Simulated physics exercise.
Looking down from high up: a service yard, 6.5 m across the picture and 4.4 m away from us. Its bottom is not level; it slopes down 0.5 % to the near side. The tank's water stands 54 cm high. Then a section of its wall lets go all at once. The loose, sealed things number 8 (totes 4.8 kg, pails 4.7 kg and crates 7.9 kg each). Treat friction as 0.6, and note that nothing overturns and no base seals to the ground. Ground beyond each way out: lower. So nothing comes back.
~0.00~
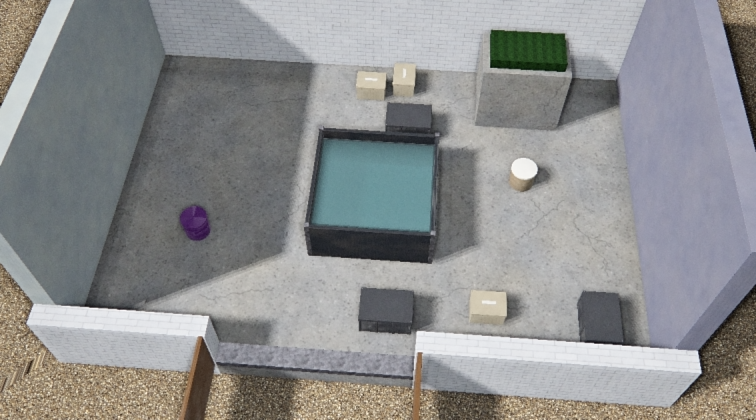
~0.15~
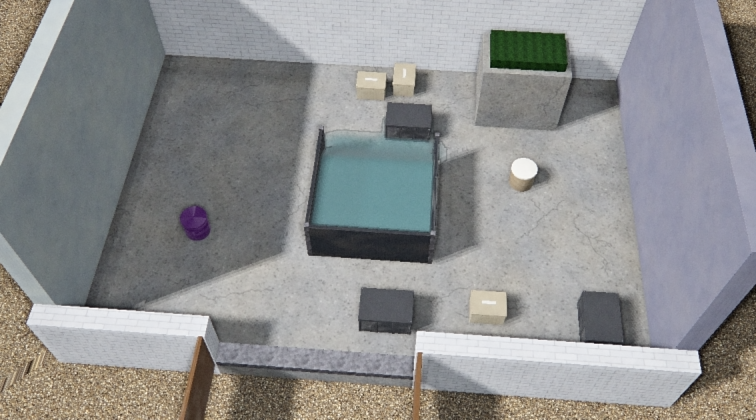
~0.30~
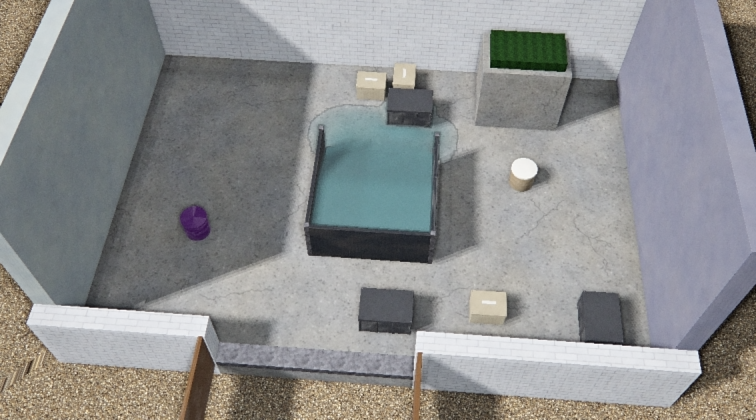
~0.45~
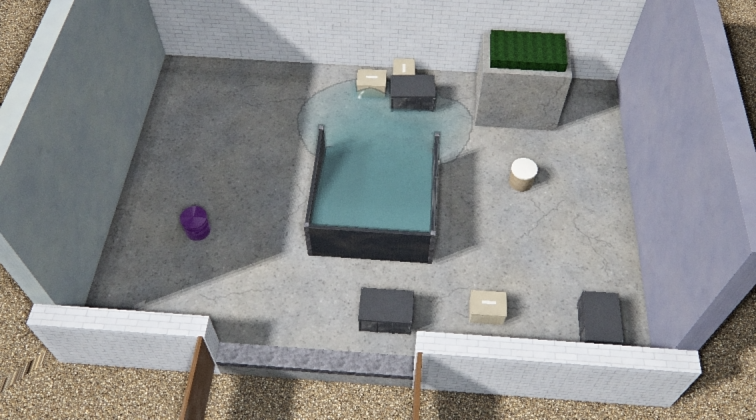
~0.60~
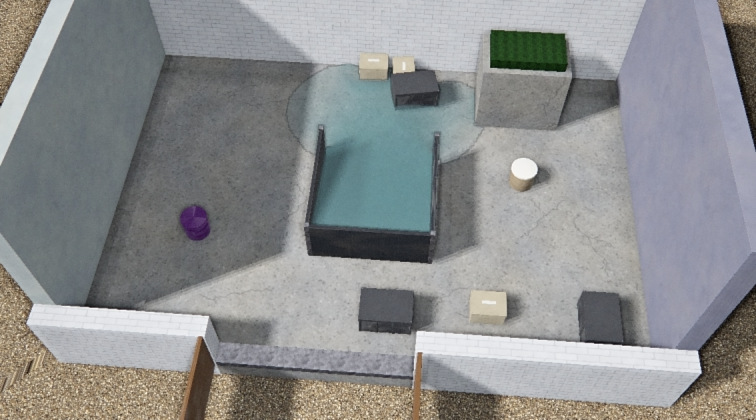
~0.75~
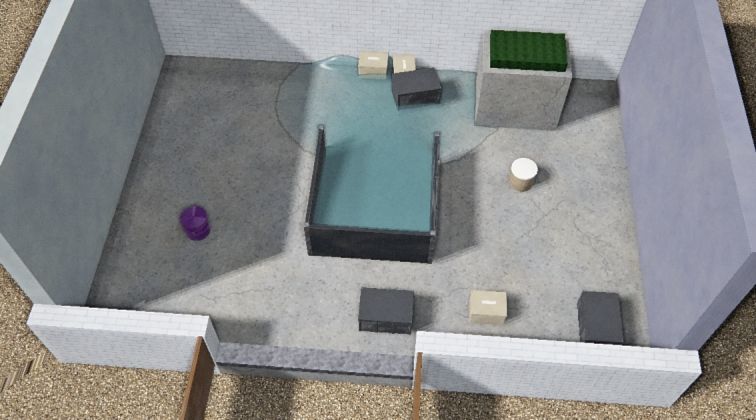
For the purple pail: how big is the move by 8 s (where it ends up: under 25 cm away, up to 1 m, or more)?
Observation: Purple pail scarcely moves.
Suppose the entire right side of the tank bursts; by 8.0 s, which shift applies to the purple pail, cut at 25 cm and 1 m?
What happens next is that the purple pail does not really budge.
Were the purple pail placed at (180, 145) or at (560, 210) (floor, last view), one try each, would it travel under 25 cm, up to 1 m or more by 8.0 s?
I'd expect that it gets borne away first and remains where it was second.
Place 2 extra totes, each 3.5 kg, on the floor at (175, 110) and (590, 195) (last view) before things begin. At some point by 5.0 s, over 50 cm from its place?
Taking them in order, they come out greater and greater.
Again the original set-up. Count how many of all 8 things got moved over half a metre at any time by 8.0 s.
The number is 4.
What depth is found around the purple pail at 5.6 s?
Close to 3 centimetres.
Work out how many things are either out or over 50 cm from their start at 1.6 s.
It comes to 1.
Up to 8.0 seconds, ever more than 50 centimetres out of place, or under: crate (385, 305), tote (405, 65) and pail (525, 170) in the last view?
In sequence - stayed below the line; crossed the line; stayed below the line.
After 1.6 s the purple pail is near (193, 217), 0.0 m from its start, aground; 0 of 8 are out; 3 afloat.
After 3.6 s the purple pail is near (193, 217), 0.0 m from its start, aground; 0 of 8 are out; 2 afloat.
After 5.6 s the purple pail is near (196, 222), 0.1 m from its start, aground; 0 of 8 are out; 2 afloat.
After 8.0 s the purple pail is near (196, 222), 0.1 m from its start, aground; 0 of 8 are out; 5 afloat.
